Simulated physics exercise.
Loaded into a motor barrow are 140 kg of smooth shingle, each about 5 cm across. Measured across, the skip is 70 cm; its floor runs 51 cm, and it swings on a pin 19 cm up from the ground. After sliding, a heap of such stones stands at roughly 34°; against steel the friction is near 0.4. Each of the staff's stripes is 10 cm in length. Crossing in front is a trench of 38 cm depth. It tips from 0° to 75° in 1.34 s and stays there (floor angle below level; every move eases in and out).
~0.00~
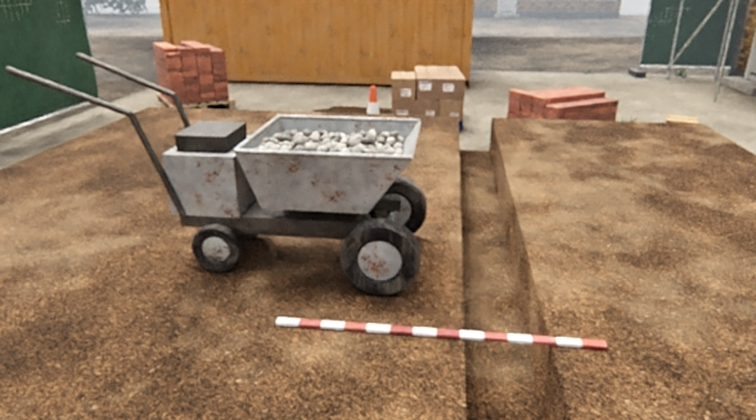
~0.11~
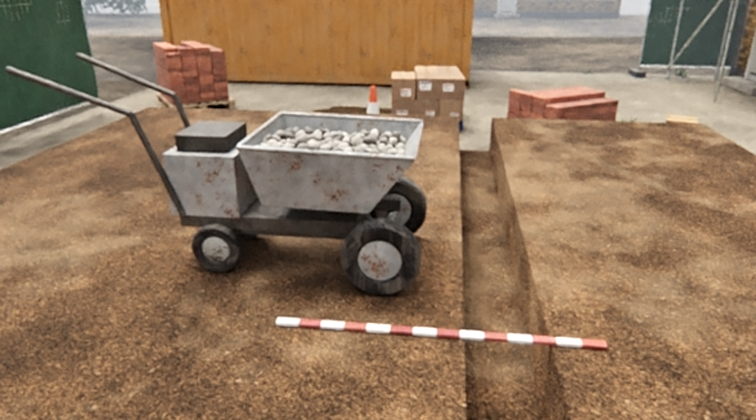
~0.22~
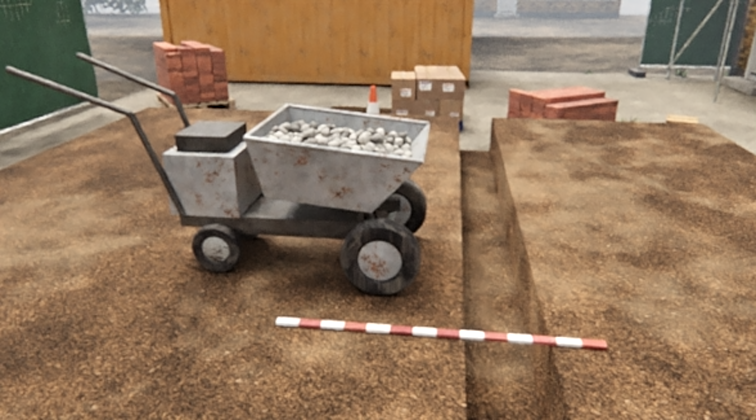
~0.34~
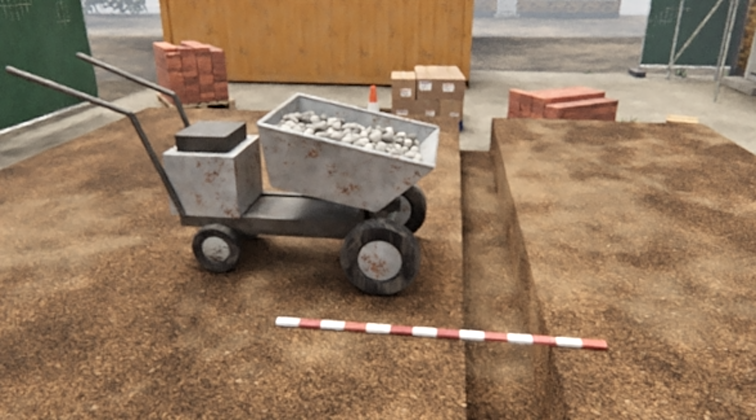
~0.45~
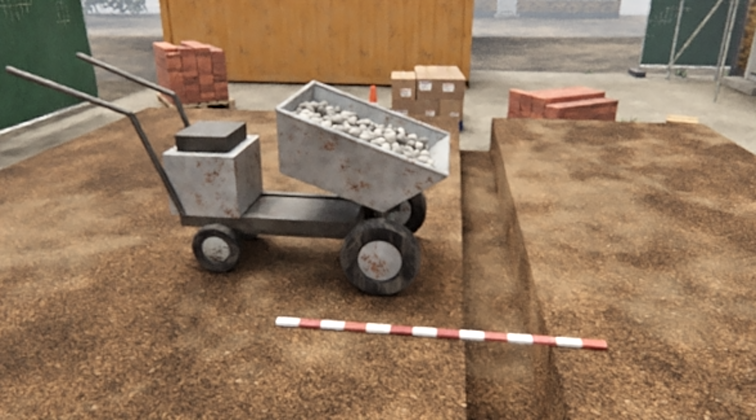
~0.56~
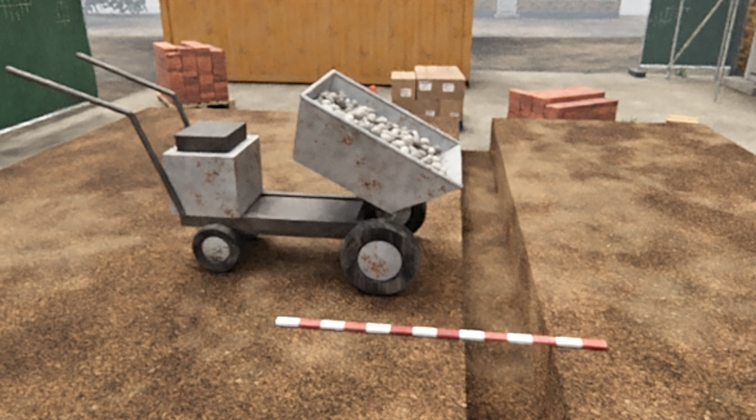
At first, a grey motor barrow loaded with pale, smooth stones stands with its skip level beside a narrow trench, a red-and-white staff lying in front. Then the skip's left end lifts, slowly and then more steeply, until the skip slants down to the right with the stones still inside.
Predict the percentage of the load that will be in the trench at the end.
Predicted: Roughly 65 %.
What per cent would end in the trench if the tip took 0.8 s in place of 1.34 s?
Close to 55 per cent then.
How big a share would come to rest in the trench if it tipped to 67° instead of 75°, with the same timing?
Close to 70 per cent then.
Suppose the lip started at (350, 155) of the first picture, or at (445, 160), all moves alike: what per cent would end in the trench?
Result: Close to 95 then close to 30 per cent.
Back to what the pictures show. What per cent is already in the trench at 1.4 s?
Approx. 30 % of the load.
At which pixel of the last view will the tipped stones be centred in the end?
The resting stones are centred at roughly (515, 316).
After 1.0 s the floor is at 64°; 98 % in the skip, 2 % in the trench; the foremost stones are at (514, 233).
After 1.4 s the floor is at 75°; 43 % in the skip, 32 % in the trench, 25 % past the trench; the foremost stones are at (624, 272).
After 1.8 s the floor is at 75°; 14 % in the skip, 50 % in the trench, 36 % past the trench; the foremost stones are at (707, 279).
After 3.7 s the floor is at 75°; 0 % in the skip, 65 % in the trench, 35 % past the trench; the foremost stones are at (755, 281).
